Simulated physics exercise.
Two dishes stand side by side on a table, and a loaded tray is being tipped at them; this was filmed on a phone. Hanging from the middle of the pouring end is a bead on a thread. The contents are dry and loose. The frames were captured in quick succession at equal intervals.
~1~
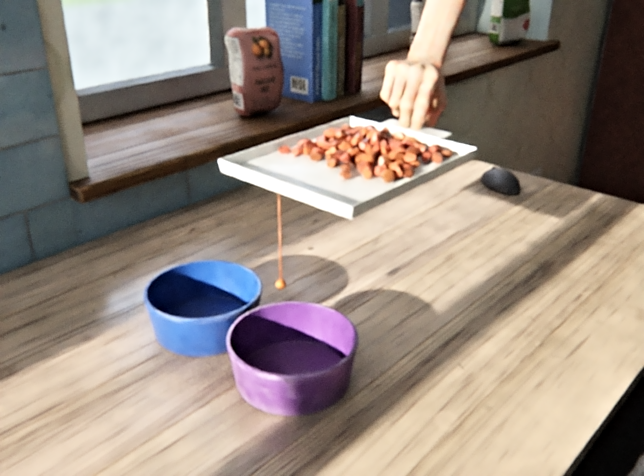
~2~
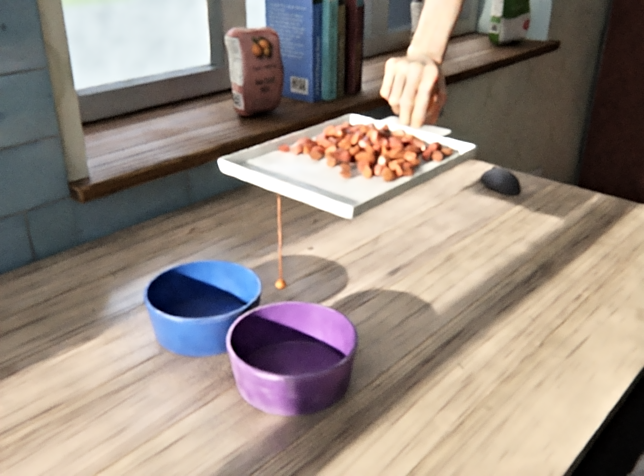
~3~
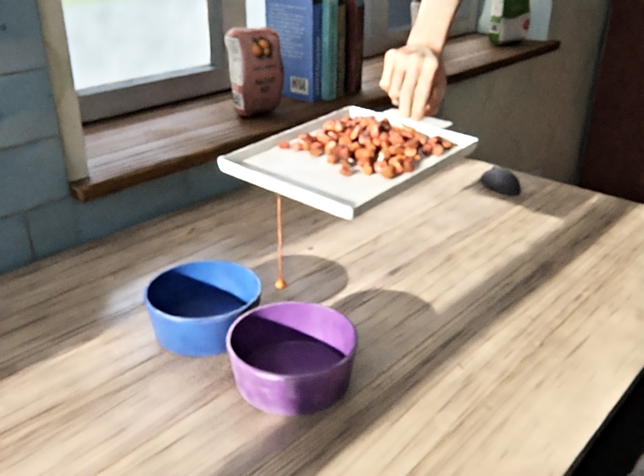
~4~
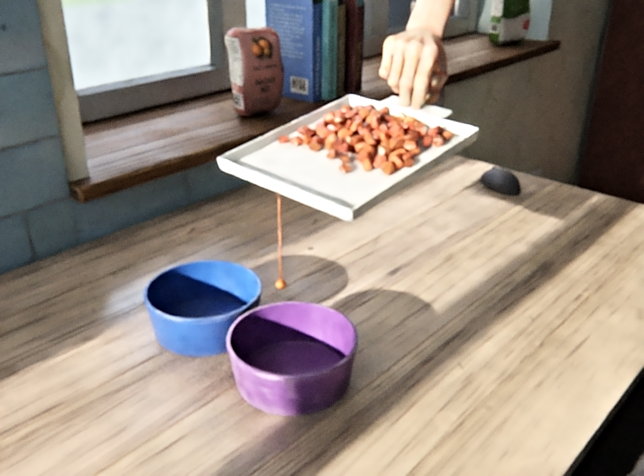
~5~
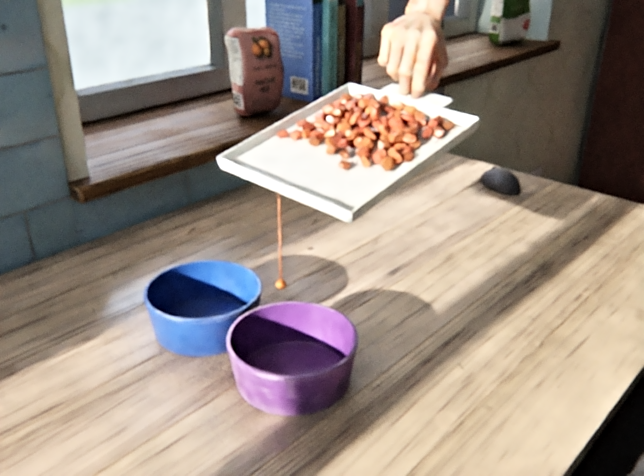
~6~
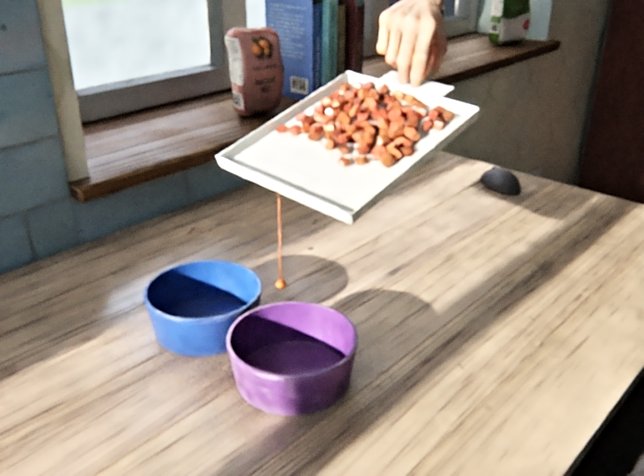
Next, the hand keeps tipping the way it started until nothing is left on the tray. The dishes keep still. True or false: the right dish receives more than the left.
True.
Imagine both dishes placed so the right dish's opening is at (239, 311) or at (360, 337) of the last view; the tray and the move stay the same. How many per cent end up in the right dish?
First position: Some 50 %; second position: Some 40 %.
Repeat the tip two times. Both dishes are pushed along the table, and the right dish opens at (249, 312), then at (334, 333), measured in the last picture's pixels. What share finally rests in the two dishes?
About 60 in a hundred, then about 90 in a hundred.
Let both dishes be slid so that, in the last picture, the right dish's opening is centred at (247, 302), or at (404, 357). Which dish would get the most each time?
The dish to the right, then the dish to the left.
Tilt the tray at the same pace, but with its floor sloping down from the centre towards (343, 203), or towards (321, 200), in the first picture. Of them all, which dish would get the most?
So: The right-standing dish on the first go, the right-standing dish on the second.
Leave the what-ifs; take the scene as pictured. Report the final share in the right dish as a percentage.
I'd put that share near 80 per cent.
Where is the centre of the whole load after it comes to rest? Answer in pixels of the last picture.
Roughly pixel (282, 366).
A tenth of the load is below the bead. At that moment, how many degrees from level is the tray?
The tilt is near 65° by then.
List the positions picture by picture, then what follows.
Corners of the pouring end at (221, 159) and (352, 205), level; middle of the load at (363, 147), bits of crushed brick; left dish at (159, 327); right dish at (247, 383); bead on its thread at (281, 284), in the first picture.
Corners of the pouring end at (221, 159) and (352, 206), level; middle of the load at (364, 146), in the second picture.
Corners of the pouring end at (221, 159) and (351, 207), tipped barely, lowest at the right corner; middle of the load at (364, 140), in the third picture.
Corners of the pouring end at (220, 158) and (351, 209), tipped a little, lowest at the right corner; middle of the load at (363, 132), in the fourth picture.
Corners of the pouring end at (220, 157) and (351, 211), tipped a little, lowest at the right corner; middle of the load at (363, 125), in the fifth picture.
Corners of the pouring end at (219, 156) and (350, 213), tipped clearly, lowest at the right corner; middle of the load at (362, 117); left dish at (159, 327); right dish at (247, 383), in the sixth picture.
Soon after the last picture, tray tipped steeply; most on the tray; a stray few in the right dish; a small part in the air.
A little later, tray tipped right over; about a quarter on the tray; about half in the right dish; a small part in the left dish; a stray few outside both; a small part in the air.
Later still, tray tipped past a quarter turn; most in the right dish; a small part in the left dish; a stray few outside both; a stray few in the air.
At rest, tray tipped past a quarter turn; most in the right dish; a small part in the left dish; a stray few outside both; a stray few in the air.
